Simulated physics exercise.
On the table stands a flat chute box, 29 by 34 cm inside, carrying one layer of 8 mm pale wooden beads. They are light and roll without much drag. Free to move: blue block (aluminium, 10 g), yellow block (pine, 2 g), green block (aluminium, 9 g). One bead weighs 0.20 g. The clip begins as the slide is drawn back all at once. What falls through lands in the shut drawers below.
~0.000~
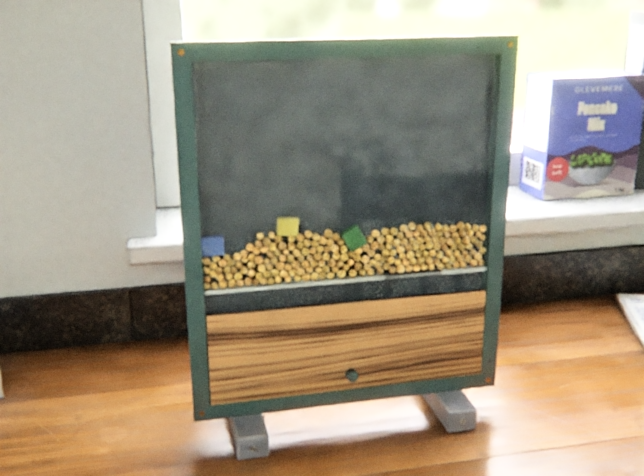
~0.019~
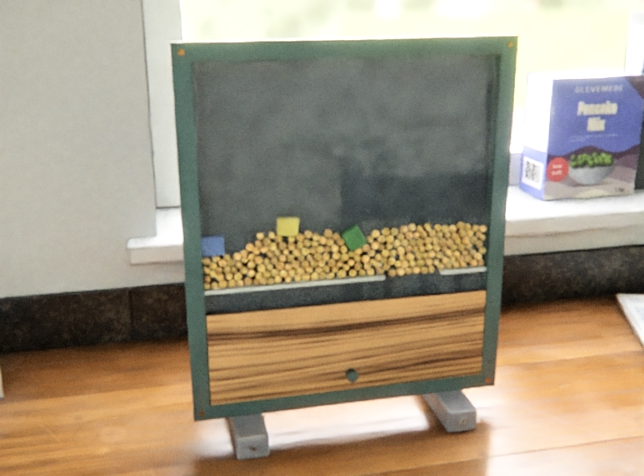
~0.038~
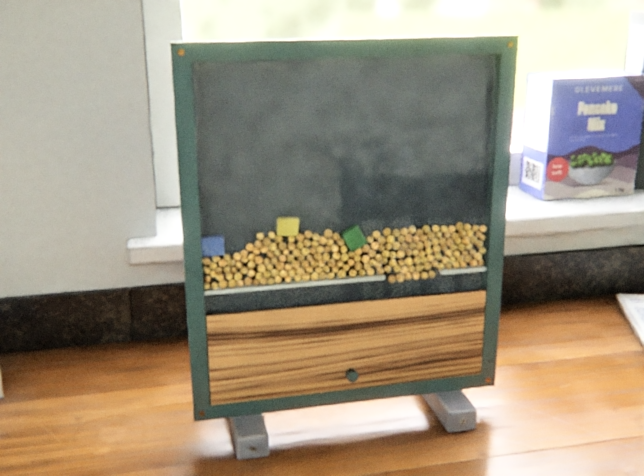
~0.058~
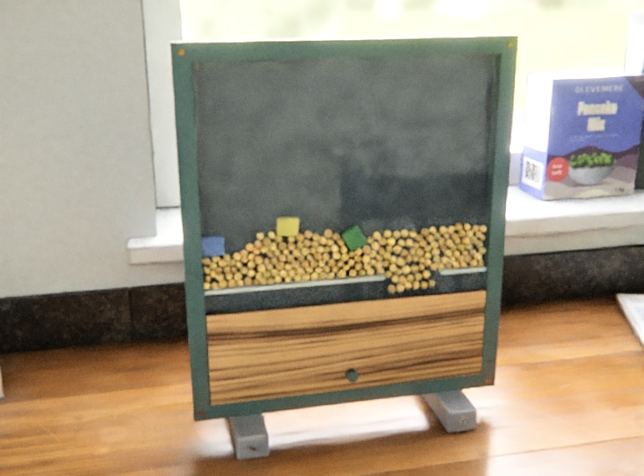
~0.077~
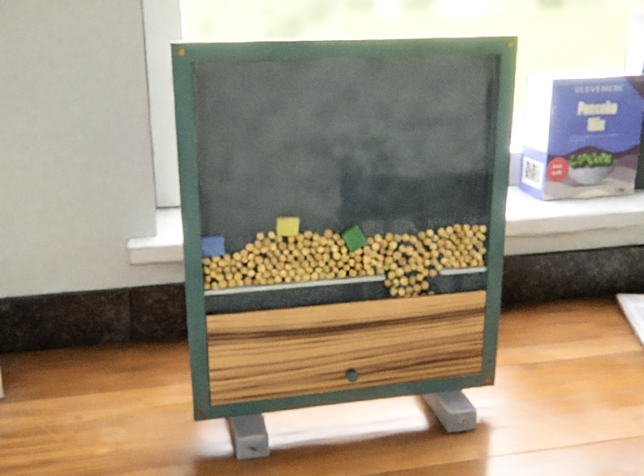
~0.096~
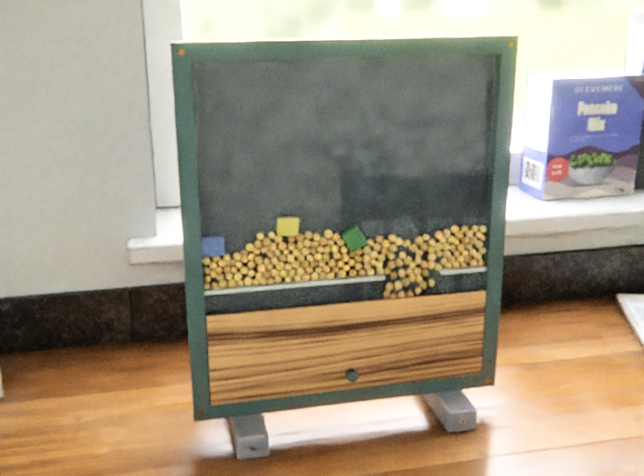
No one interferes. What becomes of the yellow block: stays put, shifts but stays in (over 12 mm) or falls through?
Yellow block: Stays put.
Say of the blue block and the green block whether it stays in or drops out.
Blue block stays in, green block drops out.
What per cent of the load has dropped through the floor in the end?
Some 45 per cent.
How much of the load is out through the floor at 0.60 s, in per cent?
Roughly 45 per cent.
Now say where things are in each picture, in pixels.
The first frame shows about 210 beads; load centre (351, 254); blue block (213, 246) tilted 2°; yellow block (288, 226) tilted 4°; green block (354, 238) tilted 29°; slide (380, 277) to (445, 271).
The second frame shows load centre (352, 254); 0 out.
The third frame shows load centre (352, 254); 6 out.
The fourth frame shows load centre (352, 254); 11 out.
The fifth frame shows load centre (352, 254); 17 out.
The sixth frame shows load centre (345, 258); 23 out; blue block (213, 246) tilted 2°; yellow block (288, 226) tilted 4°; green block (354, 239) tilted 29°.
After 0.25 s, 30 % are out; blue block moved 0.0 cm tilted 2°; yellow block moved 0.0 cm tilted 5°; green block moved 1.1 cm tilted 29°.
After 0.60 s, 45 % are out; blue block moved 0.0 cm tilted 2°; yellow block moved 0.0 cm tilted 5°; green block below the floor.
After 1.30 s, 45 % are out; blue block moved 0.0 cm tilted 2°; yellow block moved 0.0 cm tilted 5°; green block below the floor.
Settled by 1.5 s, 45 % are out; blue block moved 0.0 cm tilted 2°; yellow block moved 0.0 cm tilted 5°; green block below the floor.
